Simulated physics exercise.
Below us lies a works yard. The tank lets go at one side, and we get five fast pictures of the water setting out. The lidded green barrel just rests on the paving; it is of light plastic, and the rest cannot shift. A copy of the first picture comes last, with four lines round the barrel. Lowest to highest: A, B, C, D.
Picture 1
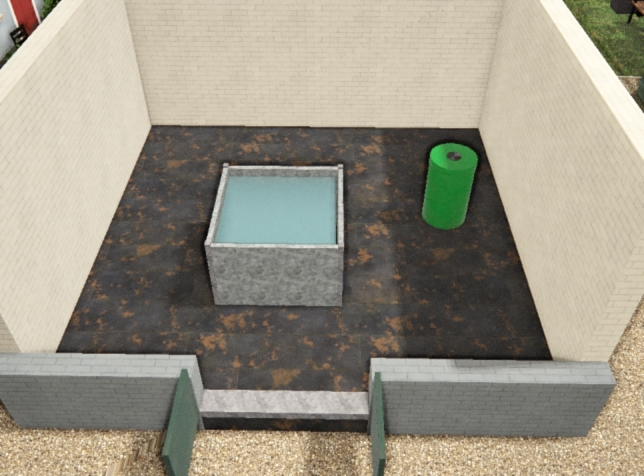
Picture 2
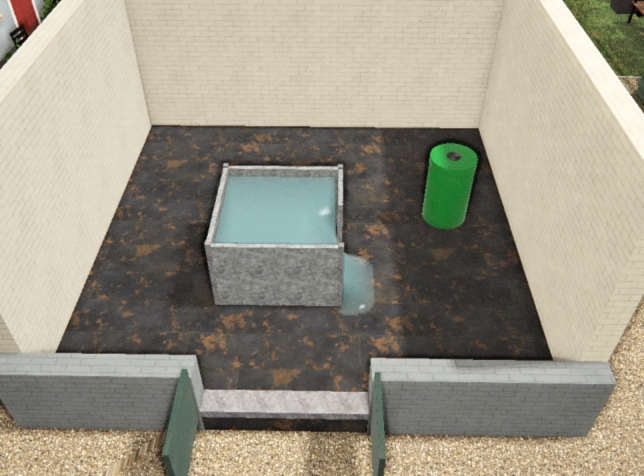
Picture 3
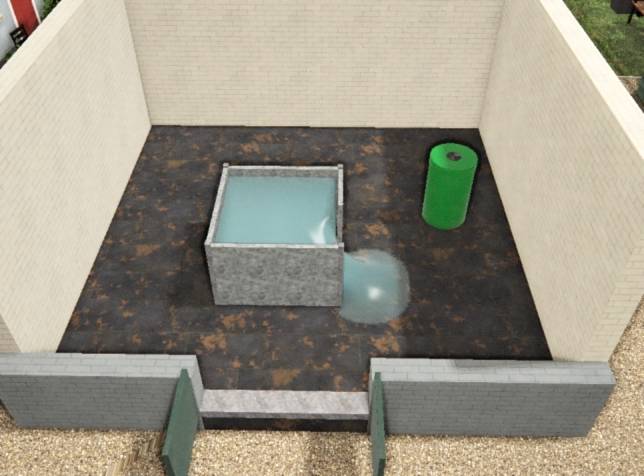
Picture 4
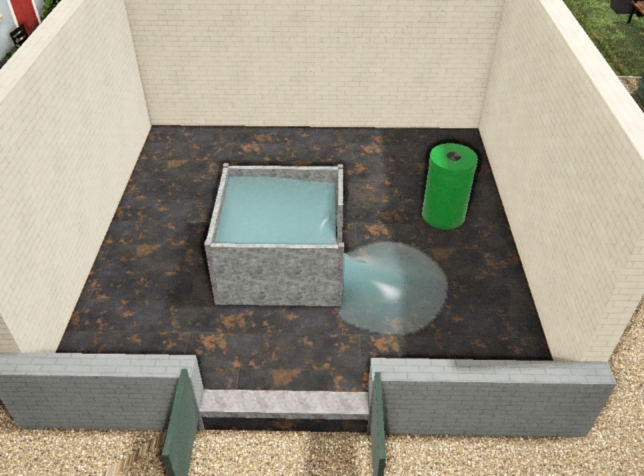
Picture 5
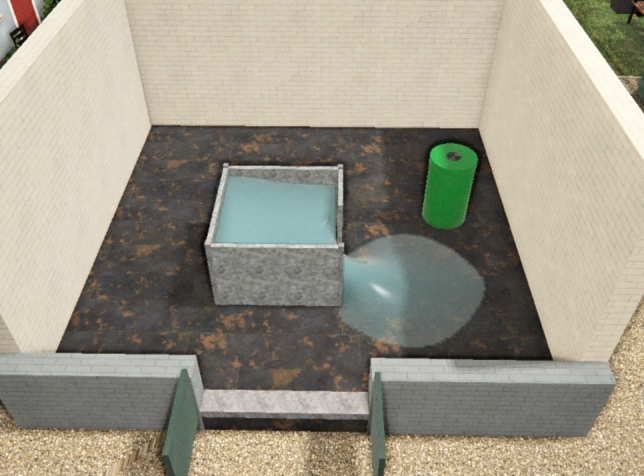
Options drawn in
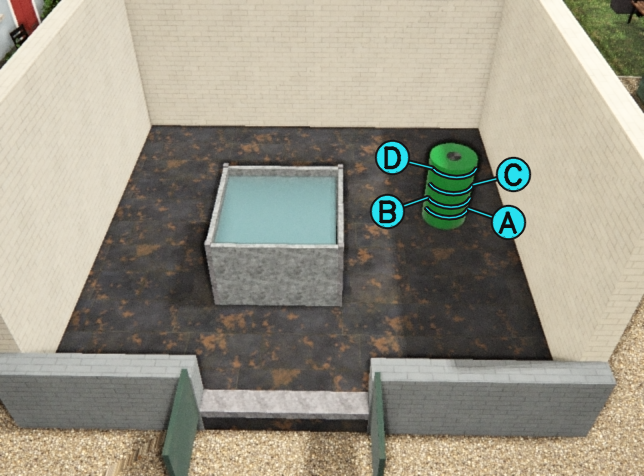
A full stone tank leaks water from its right side, spreading across the dark ground.
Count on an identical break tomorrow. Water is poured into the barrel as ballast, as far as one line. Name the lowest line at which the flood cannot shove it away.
A.
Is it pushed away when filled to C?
No.
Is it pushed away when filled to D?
No, that is safe.
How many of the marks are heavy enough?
All of them.
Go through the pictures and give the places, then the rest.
The first frame shows lid of the green barrel at (454, 157); tank full, its middle at (279, 209); open gate at (283, 360).
In the second frame, 1 % of the ground under water, its edge towards the barrel at (366, 268).
In the third frame, 3 % of the ground under water, its edge towards the barrel at (393, 261).
In the fourth frame, 6 % of the ground under water, its edge towards the barrel at (402, 247).
The fifth frame shows lid of the green barrel at (454, 157); 9 % of the ground under water, its edge towards the barrel at (428, 243).
In cyan, A at (449, 217); B at (451, 207); C at (453, 193); D at (456, 177); from the bottom up A, B, C, D.
Choosing A, it does not move.
Choosing B, it does not move.
Choosing C, it does not move.
Choosing D, it does not move.
